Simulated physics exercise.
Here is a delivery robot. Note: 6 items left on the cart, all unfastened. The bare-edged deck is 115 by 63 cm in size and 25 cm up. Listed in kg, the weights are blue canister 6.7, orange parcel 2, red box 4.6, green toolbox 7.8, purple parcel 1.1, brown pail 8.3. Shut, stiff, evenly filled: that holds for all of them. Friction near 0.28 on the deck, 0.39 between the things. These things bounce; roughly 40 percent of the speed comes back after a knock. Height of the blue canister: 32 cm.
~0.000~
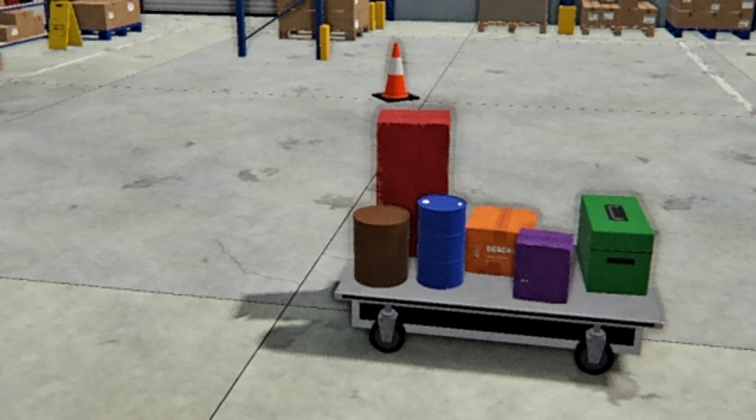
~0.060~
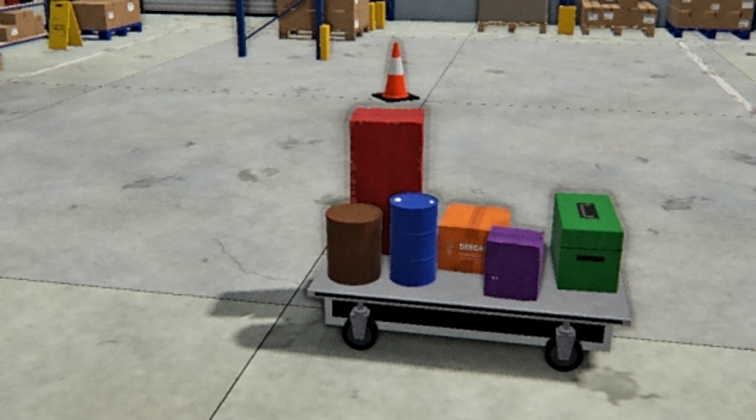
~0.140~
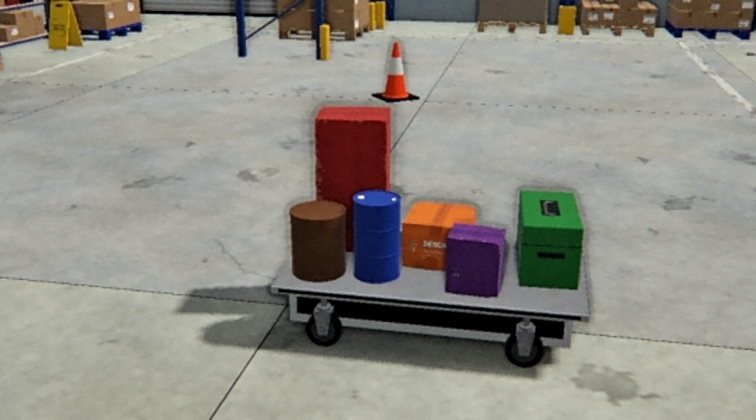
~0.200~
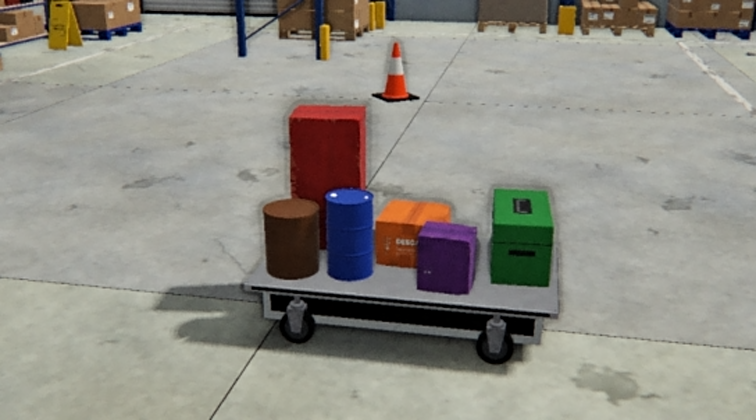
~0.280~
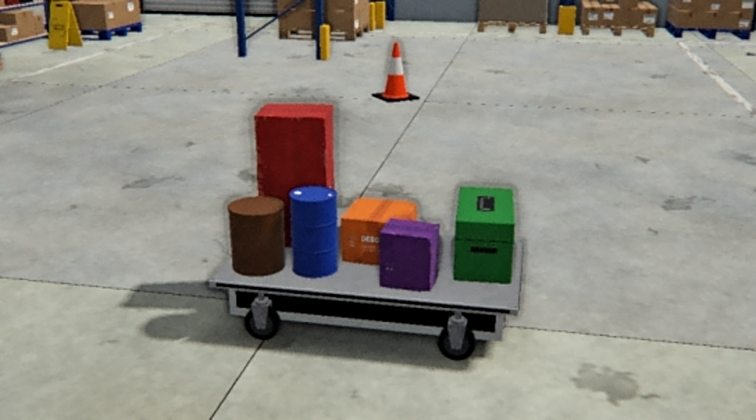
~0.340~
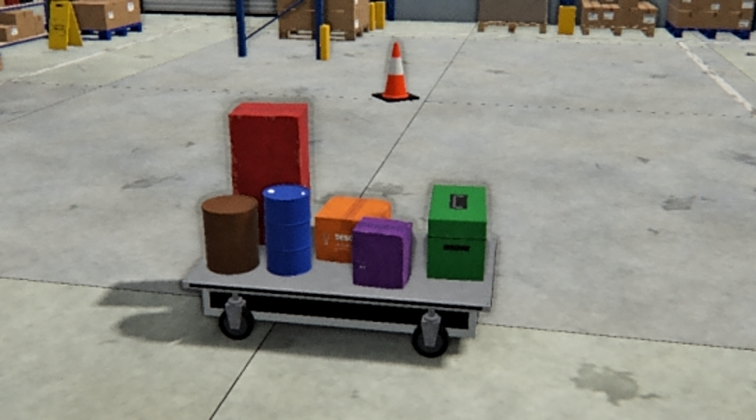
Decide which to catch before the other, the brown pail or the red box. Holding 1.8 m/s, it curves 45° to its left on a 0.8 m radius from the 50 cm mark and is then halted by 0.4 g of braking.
I would say the second of the pair.
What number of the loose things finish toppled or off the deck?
That makes 4.
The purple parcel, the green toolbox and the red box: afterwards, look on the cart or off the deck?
Once it all settles, the purple parcel stays on its surface, the green toolbox stays on its surface and the red box leaves its surface.
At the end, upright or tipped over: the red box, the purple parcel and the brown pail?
Outcome noted - the red box ends up fallen, the purple parcel survives without falling, the brown pail ends up fallen.
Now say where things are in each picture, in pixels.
In the first picture, 0 cm covered; brown pail (381, 246); red box (413, 183).
In the second picture, 11 cm covered; green toolbox (584, 240); purple parcel (514, 263).
In the third picture, 25 cm covered; blue canister (377, 237); orange parcel (440, 236).
In the fourth picture, 36 cm covered; green toolbox (520, 236); purple parcel (447, 258).
In the fifth picture, 50 cm covered; blue canister (314, 232); orange parcel (380, 231).
In the sixth picture, 61 cm covered; brown pail (232, 234) moved 2 cm; red box (272, 174) moved 2 cm.
After 0.54 s, 97 cm covered, turned 23°; red box now off the deck; brown pail moved 31 cm near (142, 236); blue canister moved 22 cm.
After 0.74 s, 133 cm covered, turned 44°; orange parcel and brown pail now off the deck; blue canister moved 46 cm; purple parcel moved 17 cm.
After 1.14 s, 182 cm covered, turned 45°; blue canister now off the deck; green toolbox moved 19 cm; purple parcel moved 19 cm.
After 1.34 s, 184 cm covered, turned 45°, stopped; green toolbox moved 28 cm; purple parcel moved 24 cm.
In the end (1.8 s), off the deck, blue canister, orange parcel, red box and brown pail; not toppled but over 10 cm from the start, green toolbox and purple parcel. Brown pail went at 0.64 s; red box went at 0.48 s.
